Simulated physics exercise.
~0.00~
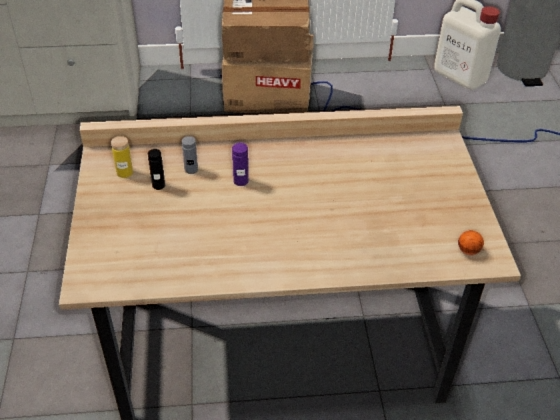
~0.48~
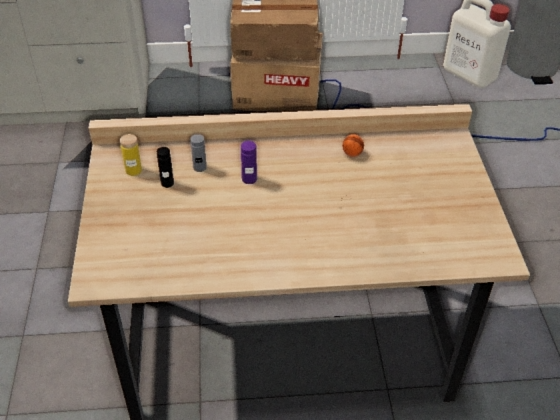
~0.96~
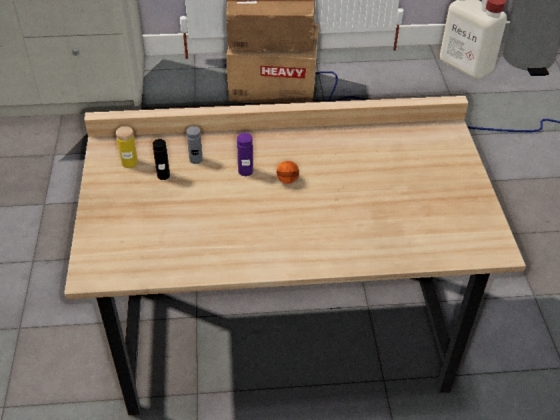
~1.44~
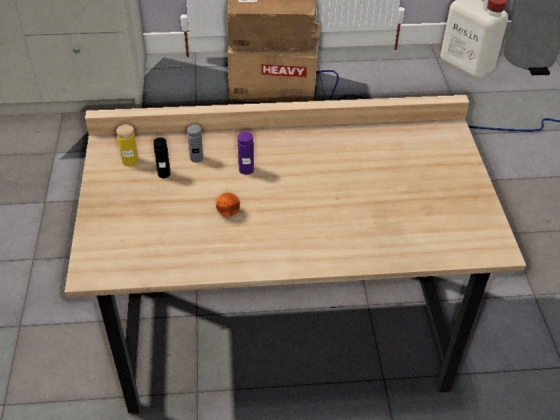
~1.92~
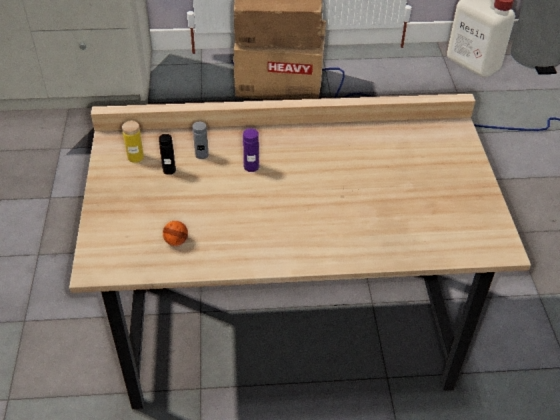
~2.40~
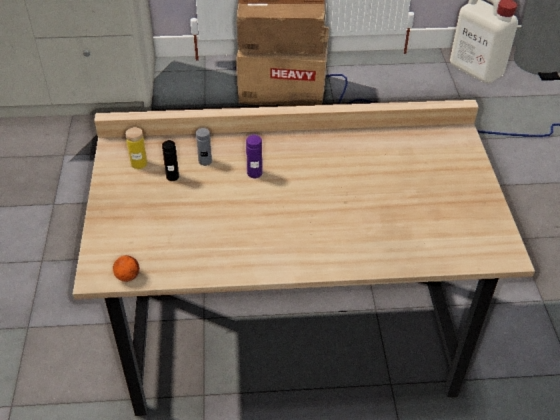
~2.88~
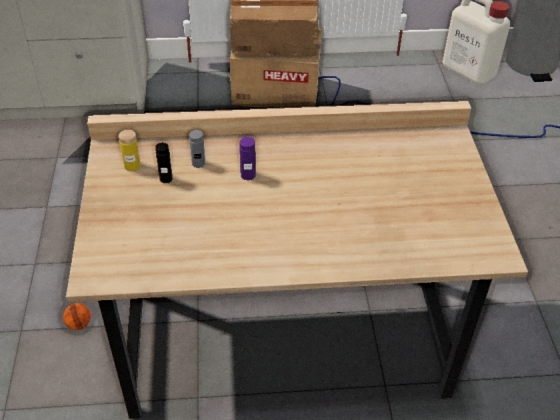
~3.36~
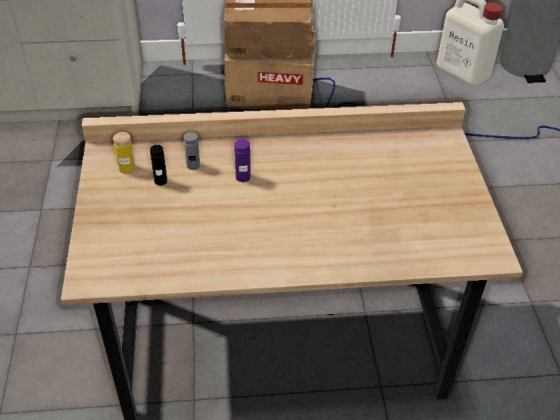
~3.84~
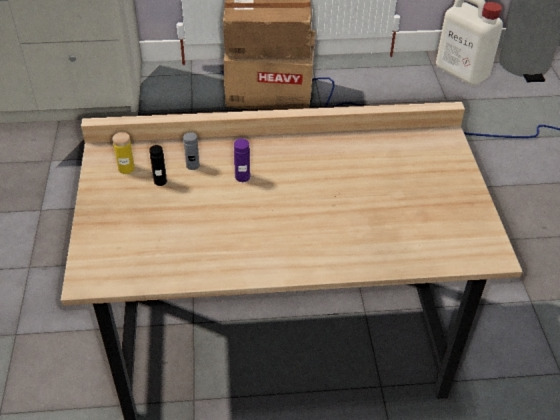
In this clip, an orange ball crosses a wooden table toward the raised strip at the back, then heads left and forward past four small bottles and drops off the near left corner out of sight, leaving the yellow, black, grey and purple bottles standing in place.
